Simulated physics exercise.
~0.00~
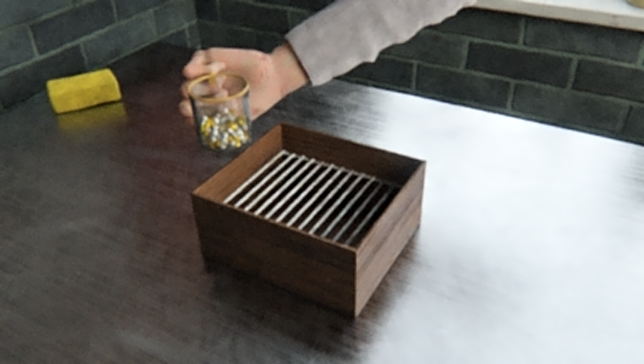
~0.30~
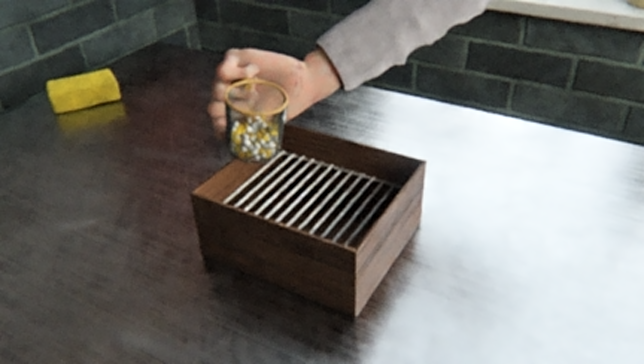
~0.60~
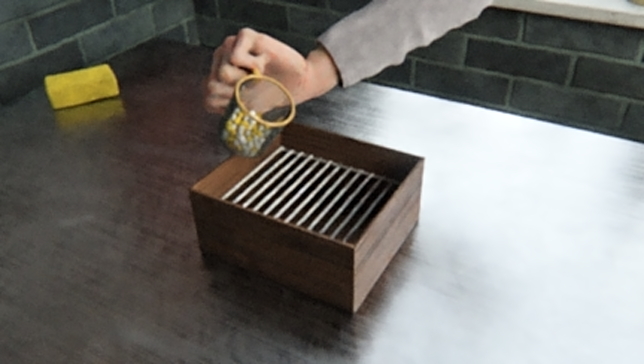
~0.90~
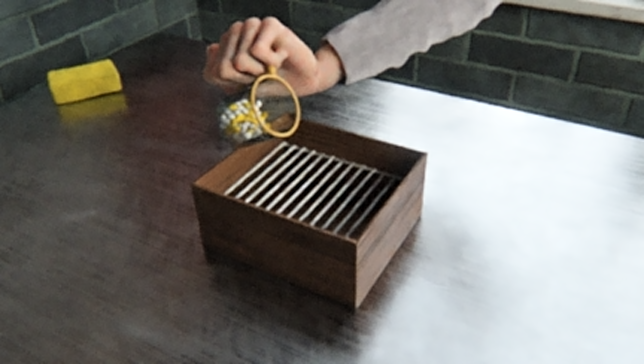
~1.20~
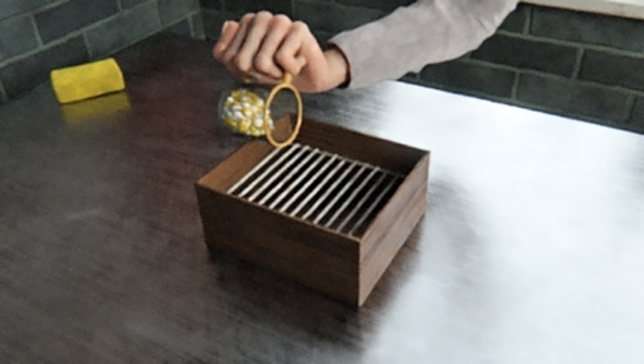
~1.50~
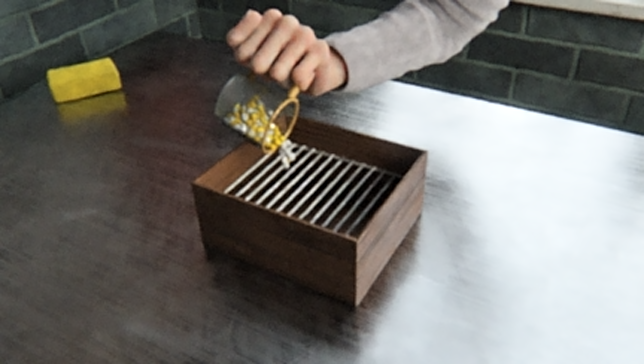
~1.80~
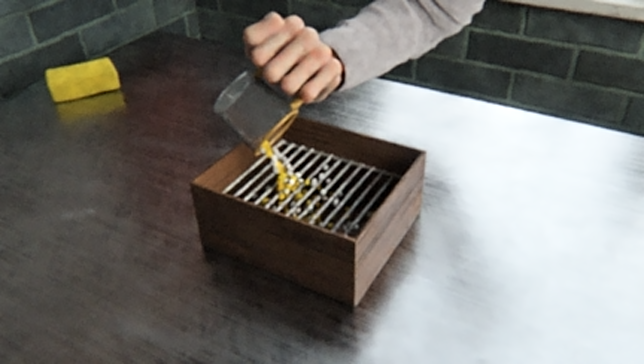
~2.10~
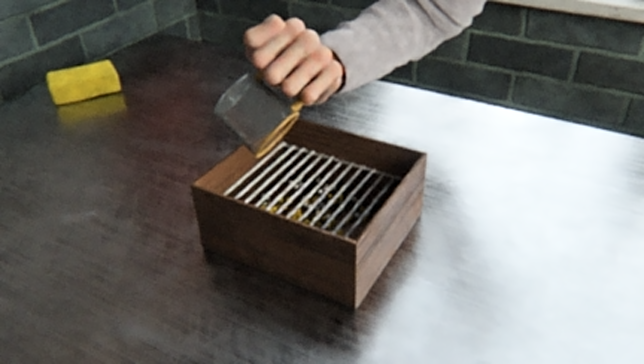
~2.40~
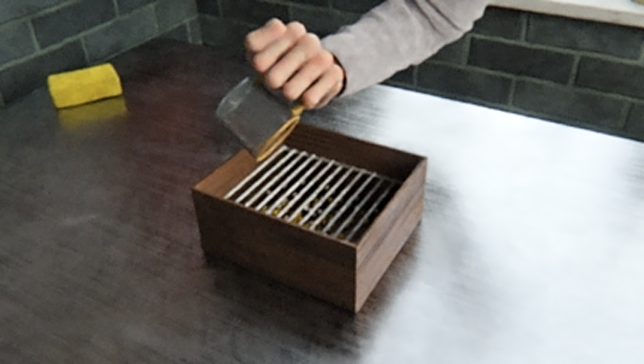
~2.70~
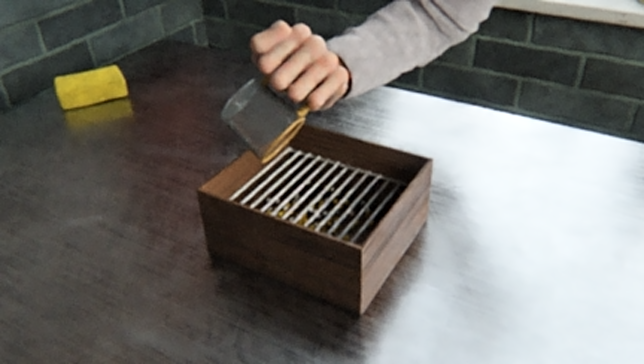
Yellow and white bits pouring from a hand-tipped clear cup onto a wire rack in a wooden box, all dropping through the gaps.
